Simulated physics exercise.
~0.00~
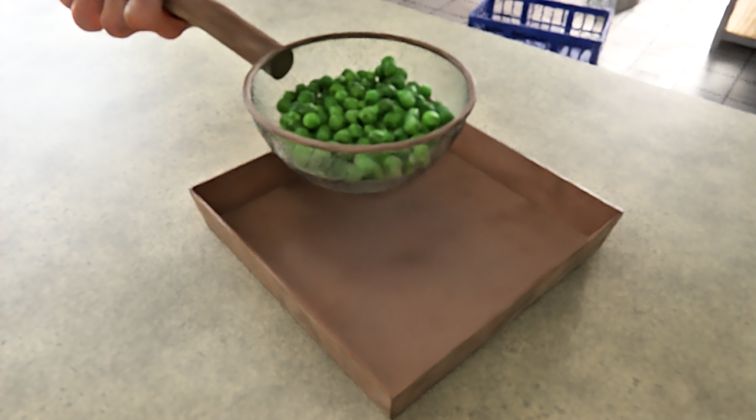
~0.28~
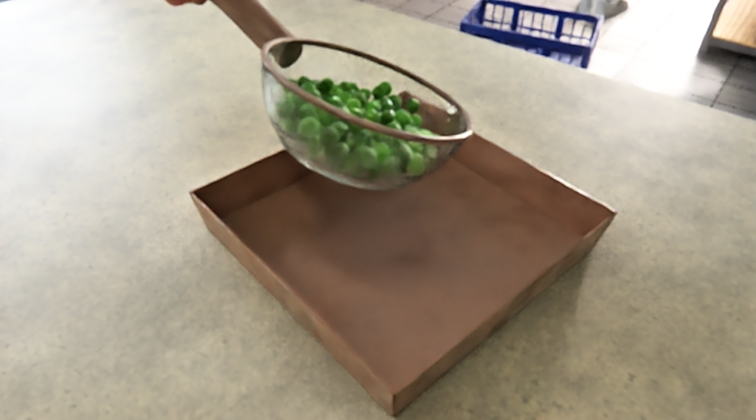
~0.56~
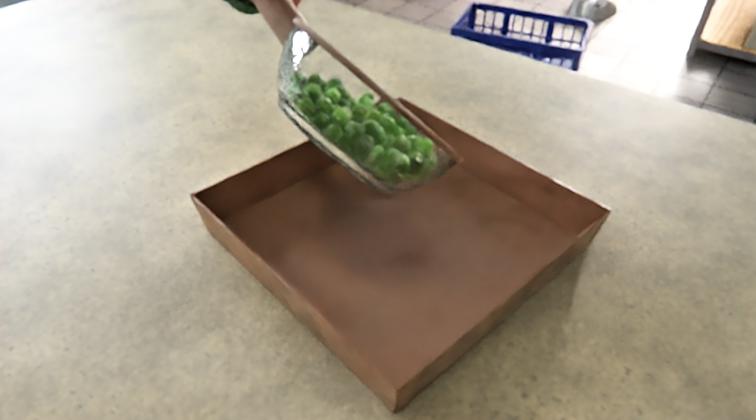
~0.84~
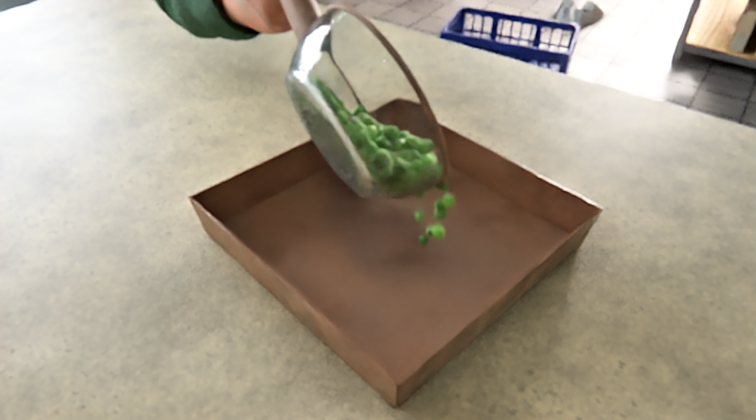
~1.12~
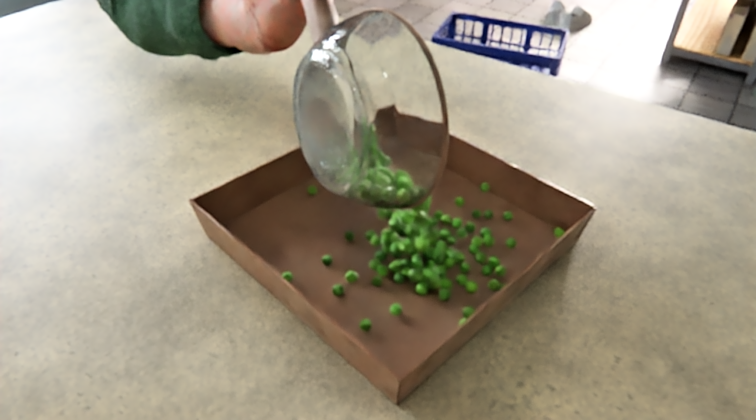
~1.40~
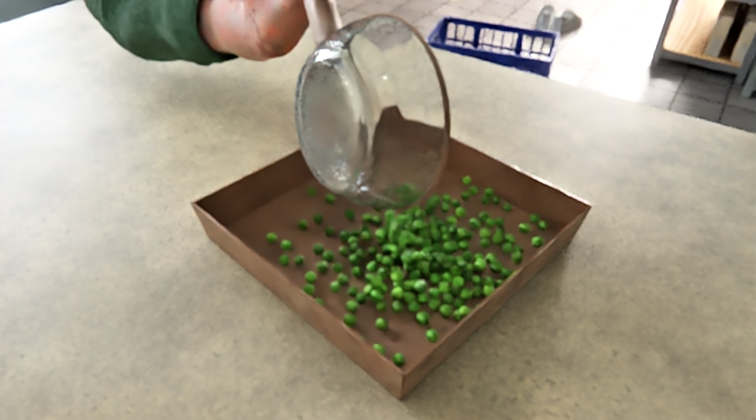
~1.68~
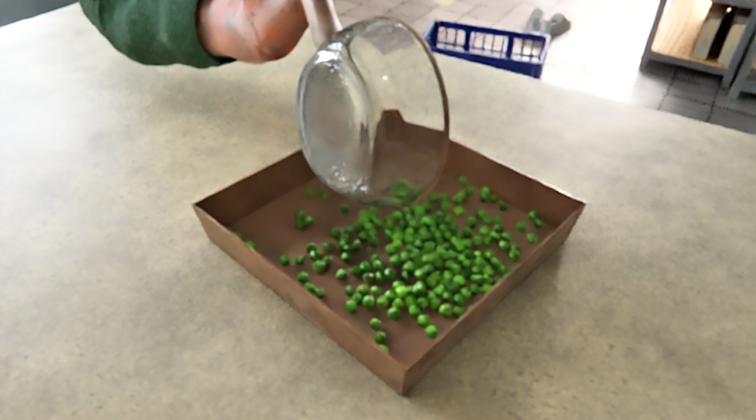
Green peas tumbled out of a clear, long-handled bowl as a hand in a green sleeve tipped it over a square brown tray on a counter. They bounced and spread across the tray, leaving the bowl empty and still tilted above them.
